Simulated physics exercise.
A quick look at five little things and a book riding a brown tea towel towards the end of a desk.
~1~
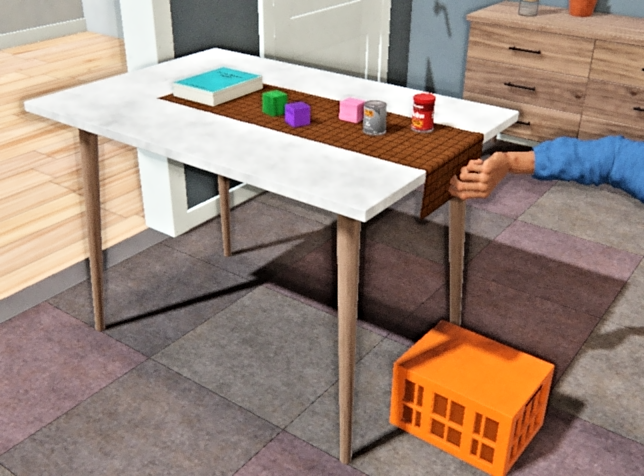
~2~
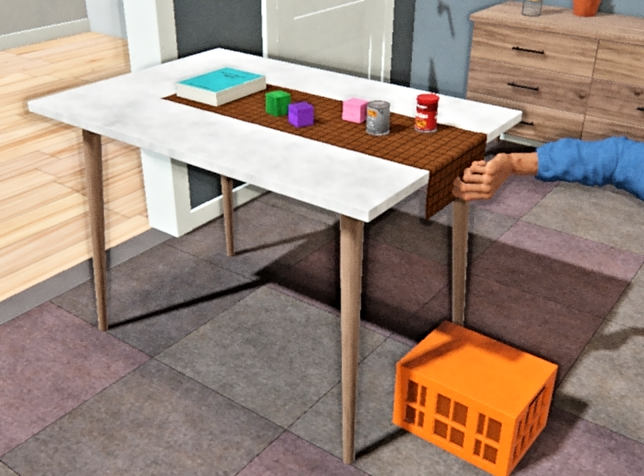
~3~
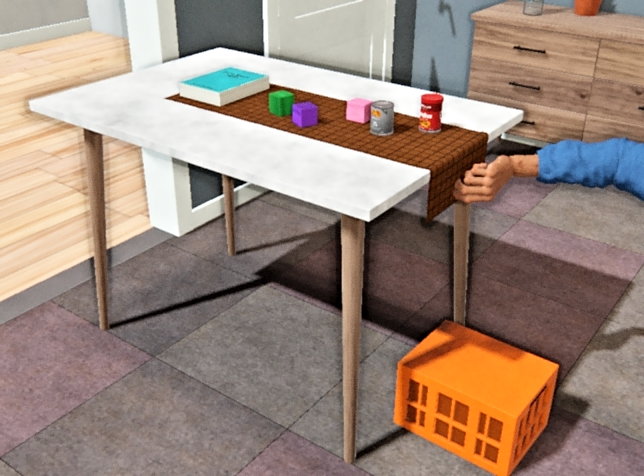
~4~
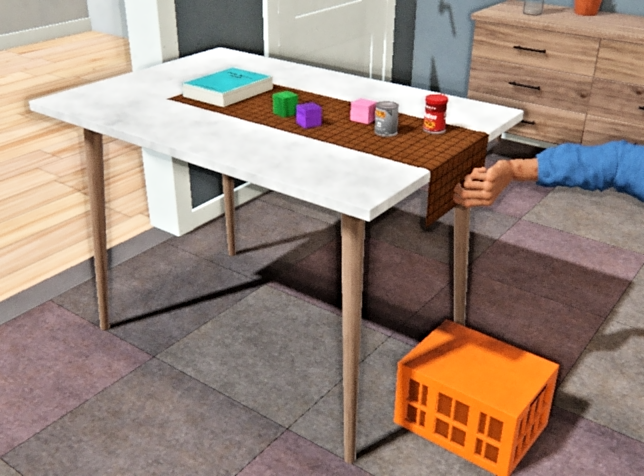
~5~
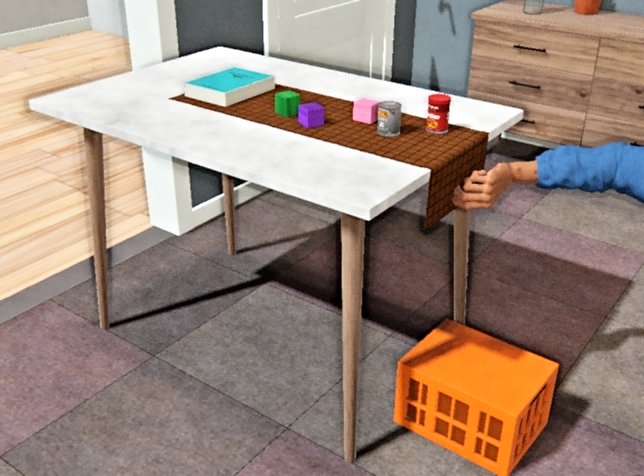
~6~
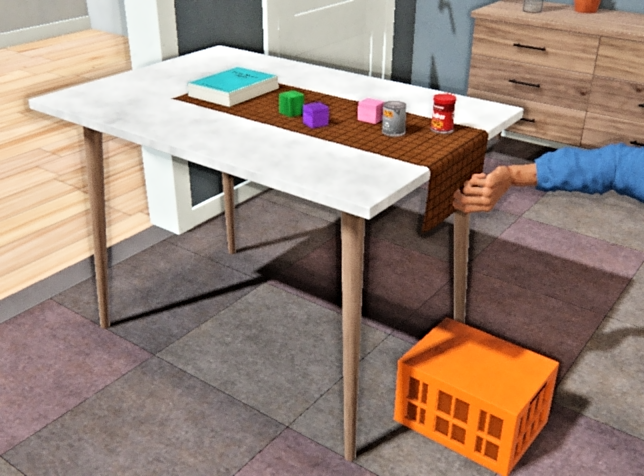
On a white table above an orange crate, a hand at the right slowly pulled a brown cloth over the edge, and the book, cubes and cans on it shifted slightly right.
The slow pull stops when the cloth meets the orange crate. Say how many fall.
The answer is four.
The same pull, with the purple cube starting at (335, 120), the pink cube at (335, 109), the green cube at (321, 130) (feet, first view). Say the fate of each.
The purple cube falls, the pink cube drops off, the green cube is carried off.
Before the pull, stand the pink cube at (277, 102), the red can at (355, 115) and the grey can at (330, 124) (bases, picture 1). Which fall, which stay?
The pink cube stays on; the red can tumbles off; the grey can drops off.
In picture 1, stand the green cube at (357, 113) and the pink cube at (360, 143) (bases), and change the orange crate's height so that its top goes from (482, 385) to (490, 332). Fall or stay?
The green cube does not fall, the pink cube tumbles off.
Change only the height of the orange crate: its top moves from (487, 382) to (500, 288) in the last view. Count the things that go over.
Over the edge go 1.
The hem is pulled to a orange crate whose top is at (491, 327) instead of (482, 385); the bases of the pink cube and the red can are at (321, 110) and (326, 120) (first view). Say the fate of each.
The pink cube survives; the red can keeps its place on top.
Soon after, hem near (453, 237); all still up.
After that, hem near (450, 288); red can and grey can gone.
And then, hem near (447, 338); red can, grey can, pink cube and purple cube gone.
In the end, hem on the crate; red can, grey can, pink cube and purple cube gone. Over the edge go four.
